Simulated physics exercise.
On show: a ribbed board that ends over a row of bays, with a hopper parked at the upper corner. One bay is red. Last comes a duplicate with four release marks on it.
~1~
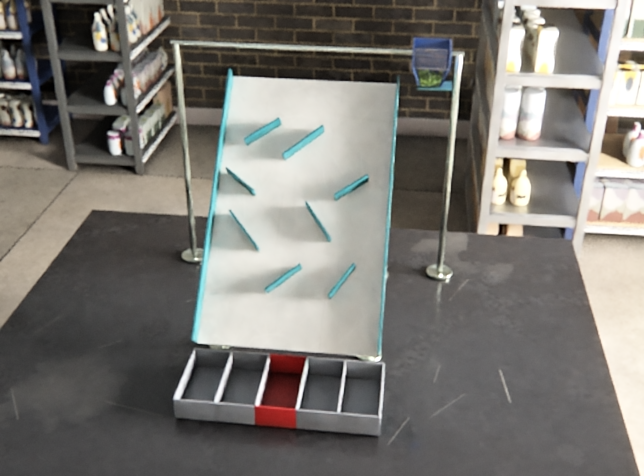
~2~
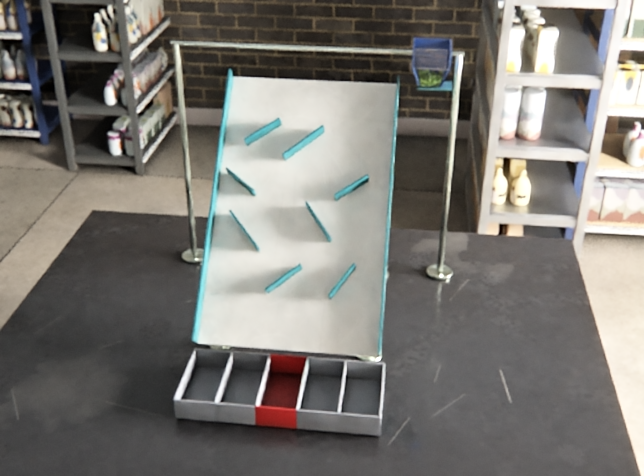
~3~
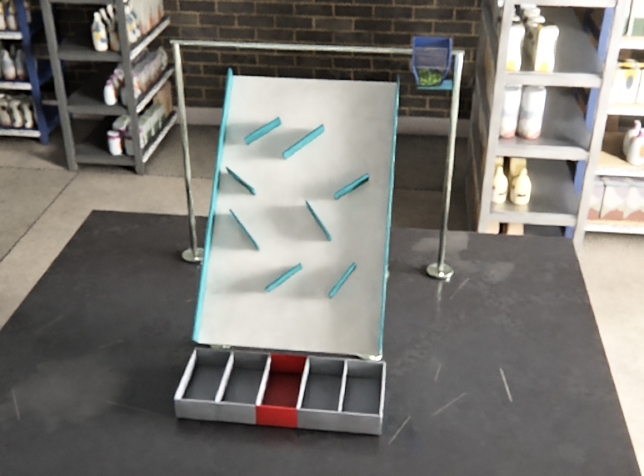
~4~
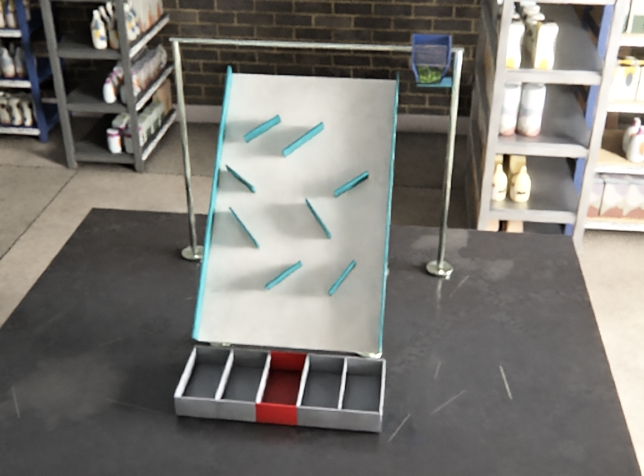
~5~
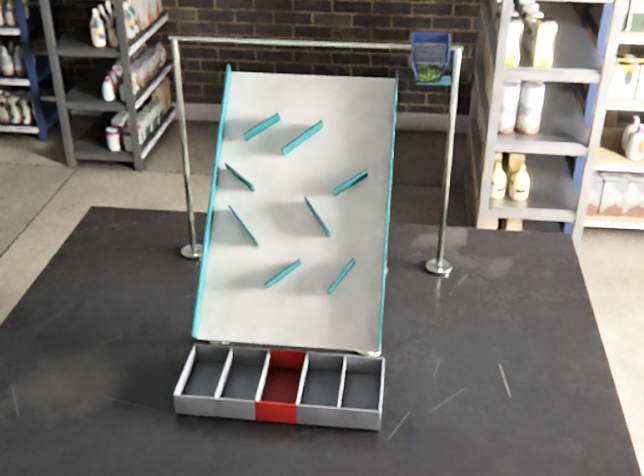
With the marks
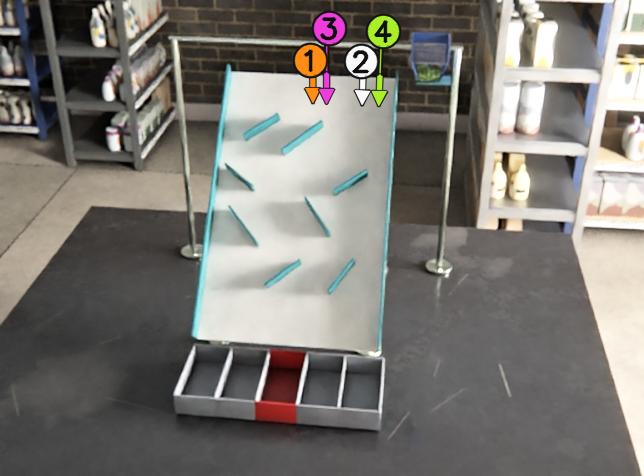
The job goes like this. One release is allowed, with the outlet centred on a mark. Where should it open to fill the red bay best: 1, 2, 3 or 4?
Go for 2.
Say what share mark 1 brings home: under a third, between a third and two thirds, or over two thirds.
It is under a third.
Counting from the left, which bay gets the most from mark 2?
The third.
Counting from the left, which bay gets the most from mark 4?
The fifth.
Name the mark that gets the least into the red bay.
The answer is 1.
On the marked copy, mark 1 meets the board at (312, 97); mark 2 meets the board at (362, 99); mark 3 meets the board at (326, 98); mark 4 meets the board at (379, 100).
If 1 is chosen, about a tenth in the red bay, the larger part in other bays.
If 2 is chosen, roughly two thirds in the red bay, roughly a third in other bays.
If 3 is chosen, roughly half in the red bay, roughly half in other bays.
If 4 is chosen, roughly a third in the red bay, roughly two thirds in other bays, just a few outside the box.
